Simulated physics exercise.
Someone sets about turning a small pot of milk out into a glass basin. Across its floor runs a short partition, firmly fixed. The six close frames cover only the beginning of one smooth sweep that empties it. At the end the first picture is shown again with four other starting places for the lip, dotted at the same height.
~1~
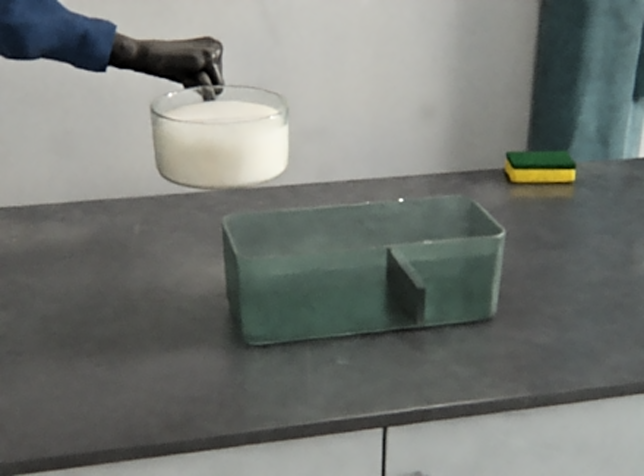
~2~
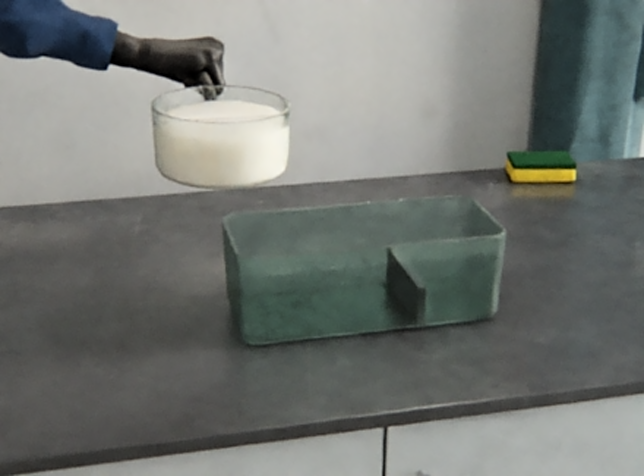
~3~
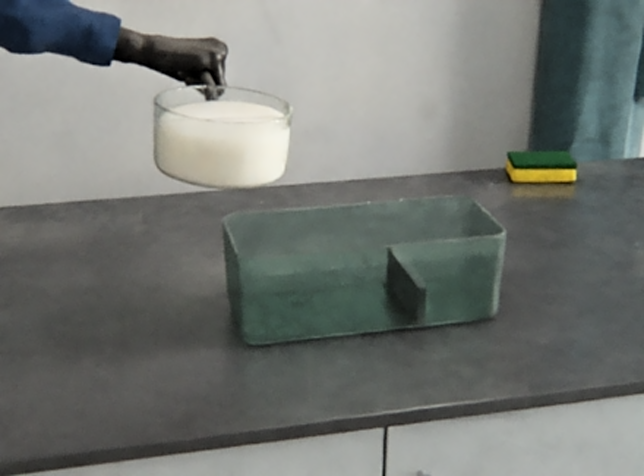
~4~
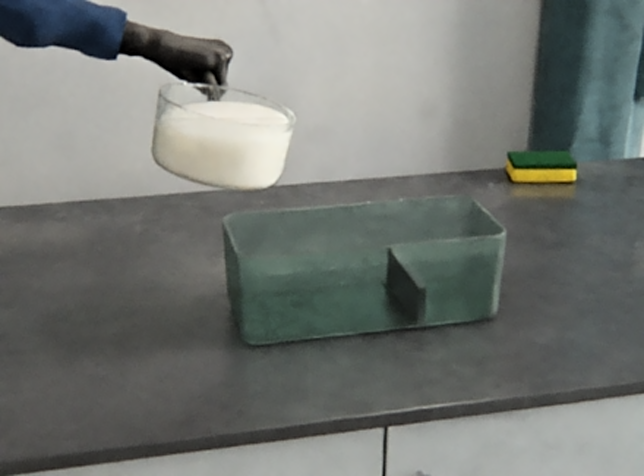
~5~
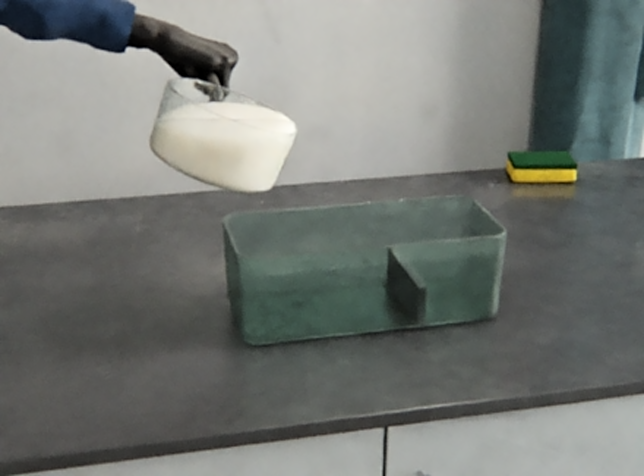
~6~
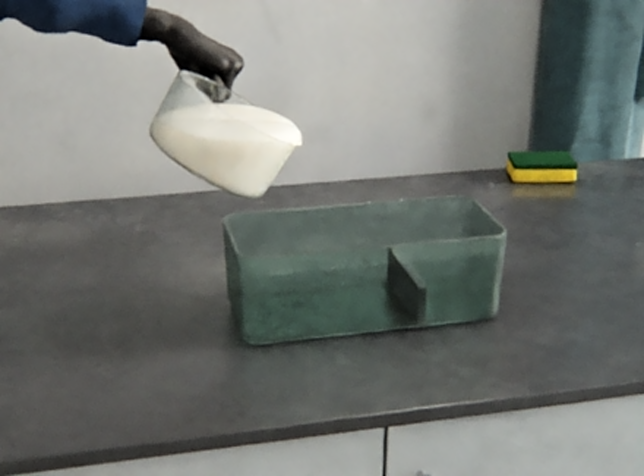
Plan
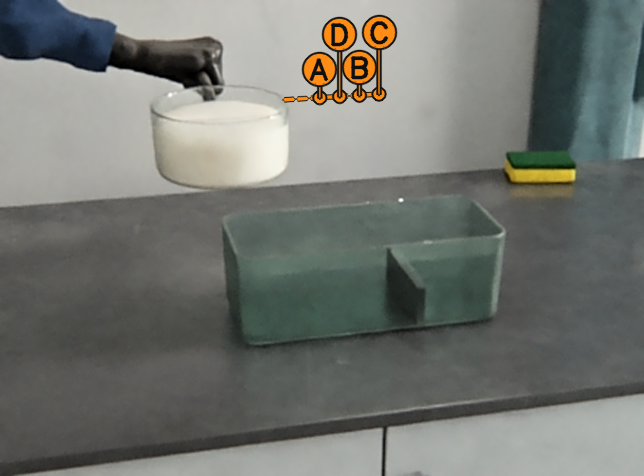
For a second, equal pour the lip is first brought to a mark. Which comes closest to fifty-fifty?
C beats the others.
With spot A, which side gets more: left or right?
The left side.
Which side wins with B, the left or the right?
More ends on the left.
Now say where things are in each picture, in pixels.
In the first picture, upright, lip at (285, 99); basin from (240, 342) to (495, 314); top of the wall at (405, 265); nothing has left yet.
In the second picture, upright, lip at (286, 101); nothing has left yet.
In the third picture, tipped about 6°, lip at (289, 105); nothing has left yet.
In the fourth picture, tipped about 13°, lip at (291, 113); nothing has left yet.
In the fifth picture, tipped about 22°, lip at (293, 124); nothing has left yet.
In the sixth picture, tipped about 32°, lip at (294, 137); milk is over the lip, down to (298, 139).
On the marked copy, A at (319, 97); B at (359, 95); C at (379, 94); D at (339, 96).
If A is chosen, about 86 % ends left of the wall and 11 % right of it; 3 % is lost outside.
If B is chosen, about 64 % ends left of the wall and 29 % right of it; 7 % is lost outside.
If C is chosen, about 53 % ends left of the wall and 44 % right of it; 3 % is lost outside.
If D is chosen, about 79 % ends left of the wall and 12 % right of it; 9 % is lost outside.
